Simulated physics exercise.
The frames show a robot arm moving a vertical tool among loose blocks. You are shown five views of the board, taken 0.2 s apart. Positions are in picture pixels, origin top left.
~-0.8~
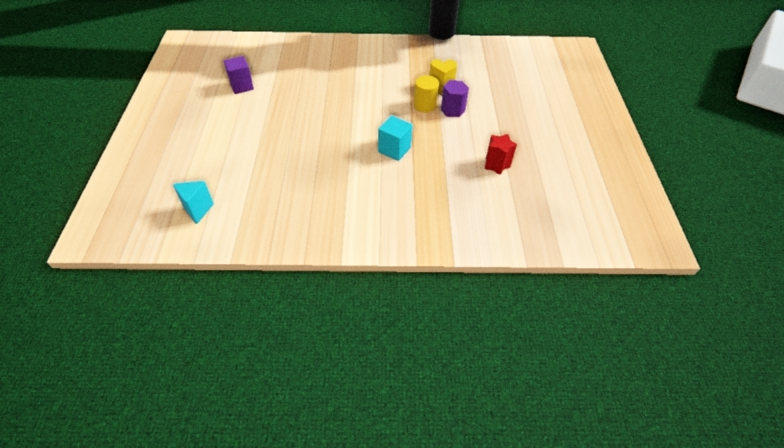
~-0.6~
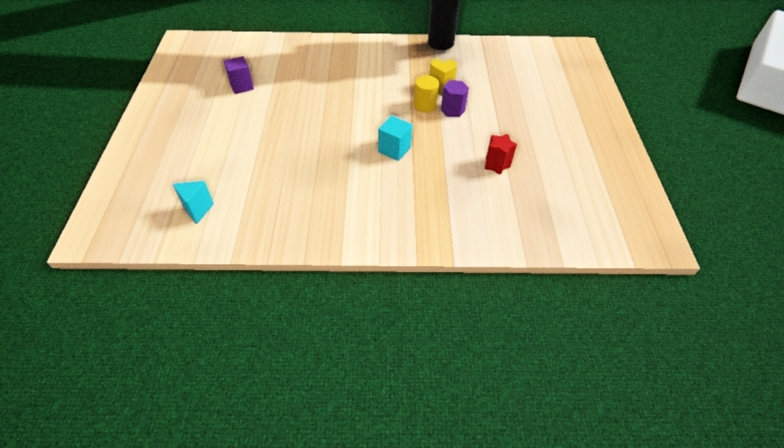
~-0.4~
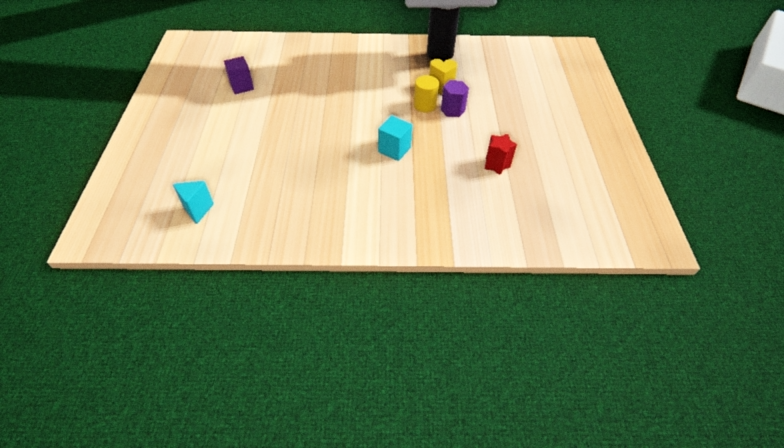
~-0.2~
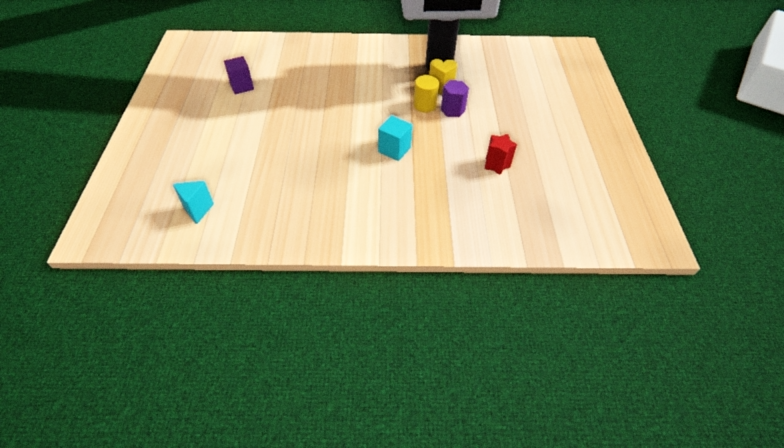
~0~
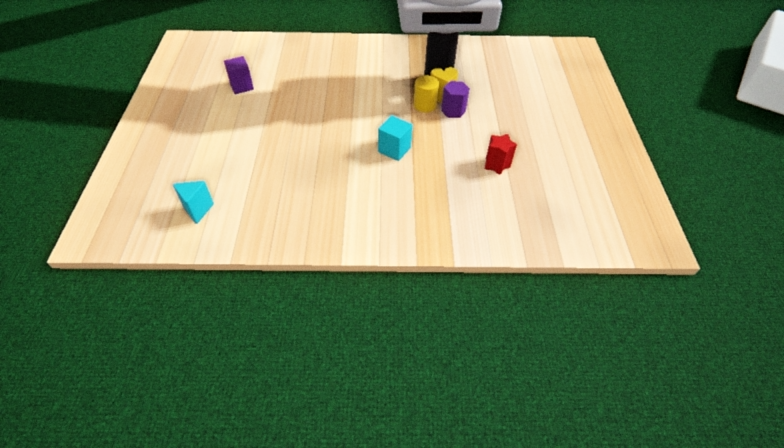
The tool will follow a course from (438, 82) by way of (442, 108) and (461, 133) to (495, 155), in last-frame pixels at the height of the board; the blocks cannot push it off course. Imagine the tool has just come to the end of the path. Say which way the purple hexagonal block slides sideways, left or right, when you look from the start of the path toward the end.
It shifts leftward.
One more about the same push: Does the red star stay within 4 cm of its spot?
In short: Yes.
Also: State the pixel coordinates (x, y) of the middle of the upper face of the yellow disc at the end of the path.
At (420, 92).
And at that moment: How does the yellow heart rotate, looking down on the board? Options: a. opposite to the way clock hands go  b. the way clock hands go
I'll go with b - the way clock hands go.
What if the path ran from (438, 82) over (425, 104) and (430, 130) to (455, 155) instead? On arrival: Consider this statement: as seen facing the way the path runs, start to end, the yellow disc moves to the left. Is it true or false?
That is false.
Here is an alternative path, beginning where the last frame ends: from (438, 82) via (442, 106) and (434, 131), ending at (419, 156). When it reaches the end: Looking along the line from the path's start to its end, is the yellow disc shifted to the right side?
I believe so.
On the path given first. One third of the way, tool at (443, 103); yellow disc at (420, 91); yellow heart at (450, 100); purple hexagonal block at (475, 107), turned 80° anticlockwise.
Two thirds of the way, tool at (462, 129); yellow disc at (420, 92); yellow heart at (465, 128), turned 15° clockwise; purple hexagonal block at (494, 118).
At the end, tool at (496, 151); yellow disc at (420, 92); yellow heart at (472, 138), turned 55° clockwise; purple hexagonal block at (531, 129), turned 250° anticlockwise; red star at (513, 151).
